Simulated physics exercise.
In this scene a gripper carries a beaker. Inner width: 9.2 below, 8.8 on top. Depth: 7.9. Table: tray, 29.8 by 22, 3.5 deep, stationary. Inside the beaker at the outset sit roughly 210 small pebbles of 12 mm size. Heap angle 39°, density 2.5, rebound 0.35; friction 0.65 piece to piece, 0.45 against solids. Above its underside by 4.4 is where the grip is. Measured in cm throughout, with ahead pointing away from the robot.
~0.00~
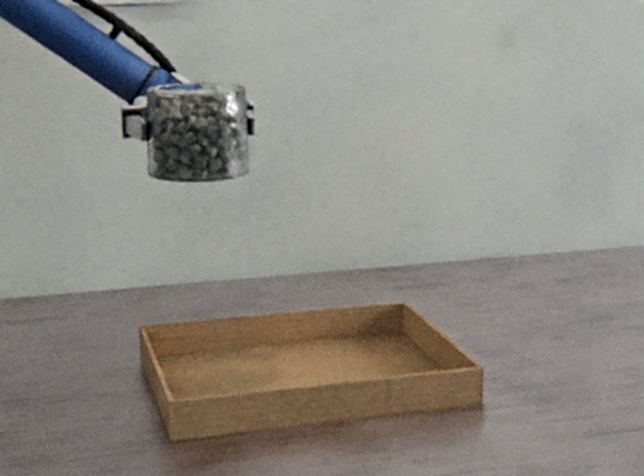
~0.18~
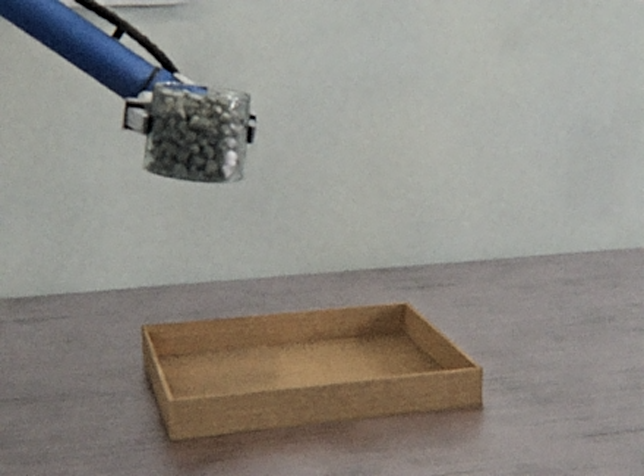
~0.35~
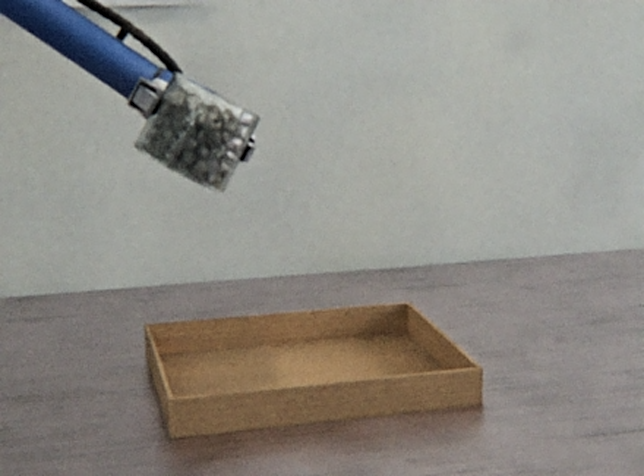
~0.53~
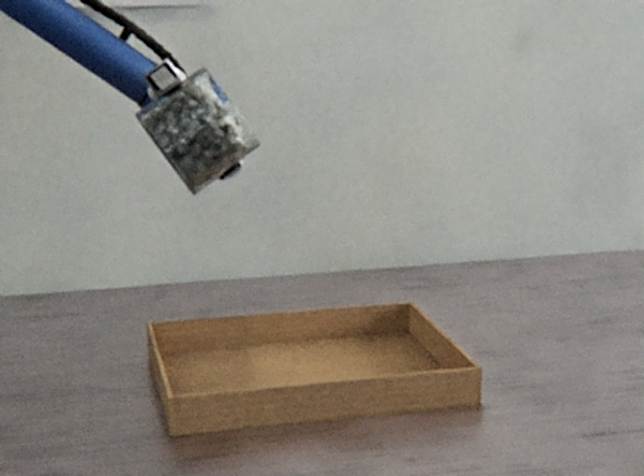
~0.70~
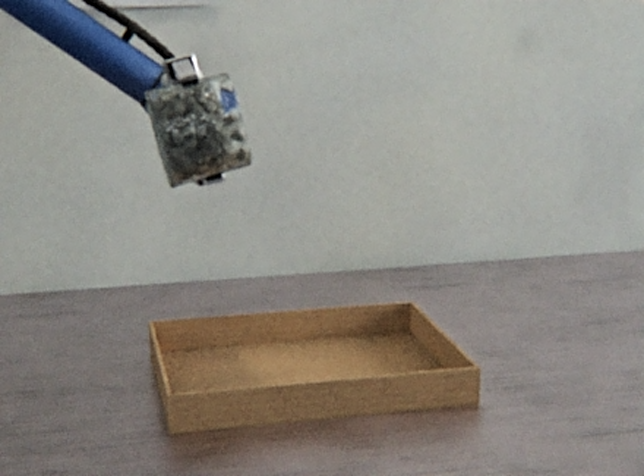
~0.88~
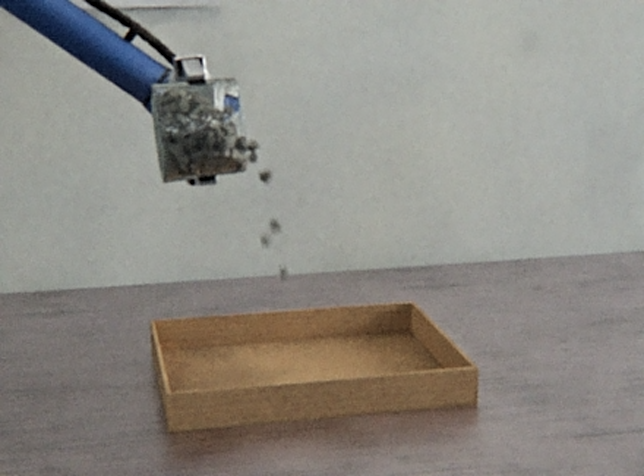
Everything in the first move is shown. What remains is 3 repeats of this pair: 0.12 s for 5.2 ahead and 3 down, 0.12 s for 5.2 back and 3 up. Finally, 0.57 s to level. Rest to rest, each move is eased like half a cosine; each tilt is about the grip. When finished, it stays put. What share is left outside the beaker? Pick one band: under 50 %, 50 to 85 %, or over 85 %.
50 to 85 %.
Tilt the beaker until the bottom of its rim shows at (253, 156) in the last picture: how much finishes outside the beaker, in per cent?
My estimate is some 35 per cent.
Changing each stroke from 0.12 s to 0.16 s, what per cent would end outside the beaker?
I'd expect some 55 per cent.
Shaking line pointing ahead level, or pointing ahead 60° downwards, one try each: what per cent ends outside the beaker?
You'd get about 100 per cent with the first setting and about 40 per cent with the second.
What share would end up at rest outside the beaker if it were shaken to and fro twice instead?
It would then be around 60 per cent.
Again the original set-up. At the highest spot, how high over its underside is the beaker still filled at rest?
Top of the fill: Near 5.5 cm.
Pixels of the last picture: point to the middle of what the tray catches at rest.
Around (359, 366) in the last view.
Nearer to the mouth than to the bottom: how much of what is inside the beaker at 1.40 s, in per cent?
Roughly 45 per cent.
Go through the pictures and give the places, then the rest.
In the first frame, beaker middle at (198, 133), level; upper third of the load around (193, 120), from x 155 to 240, top at y 105; 212 in the beaker.
In the second frame, beaker middle at (198, 133), tilted 8° forward; upper third of the load around (194, 120), from x 155 to 240, top at y 105.
In the third frame, beaker middle at (198, 133), tilted 30° forward; upper third of the load around (188, 121), from x 150 to 240, top at y 100.
In the fourth frame, beaker middle at (197, 132), tilted 56° forward; upper third of the load around (185, 114), from x 150 to 235, top at y 90.
In the fifth frame, beaker middle at (197, 130), tilted 78° forward; upper third of the load around (184, 111), from x 155 to 245, top at y 90.
In the sixth frame, beaker middle at (197, 130), tilted 86° forward; upper third of the load around (184, 114), from x 160 to 285, top at y 95; 208 in the beaker, 4 in flight or on a rim.
After 1.40 s, tilted 86° forward, highest piece 26 above the table; 90 in the beaker, 89 in the tray, 33 in flight or on a rim.
After 1.91 s, tilted 37° forward, highest piece 28 above the table; 158 in the tray, 54 in the beaker.
After 2.37 s, level, highest piece 28 above the table; 158 in the tray, 54 in the beaker.
After 3.42 s, level, highest piece 28 above the table; 158 in the tray, 54 in the beaker.
At rest, 158 in the tray, 54 in the beaker. That is 75 % outside the beaker.
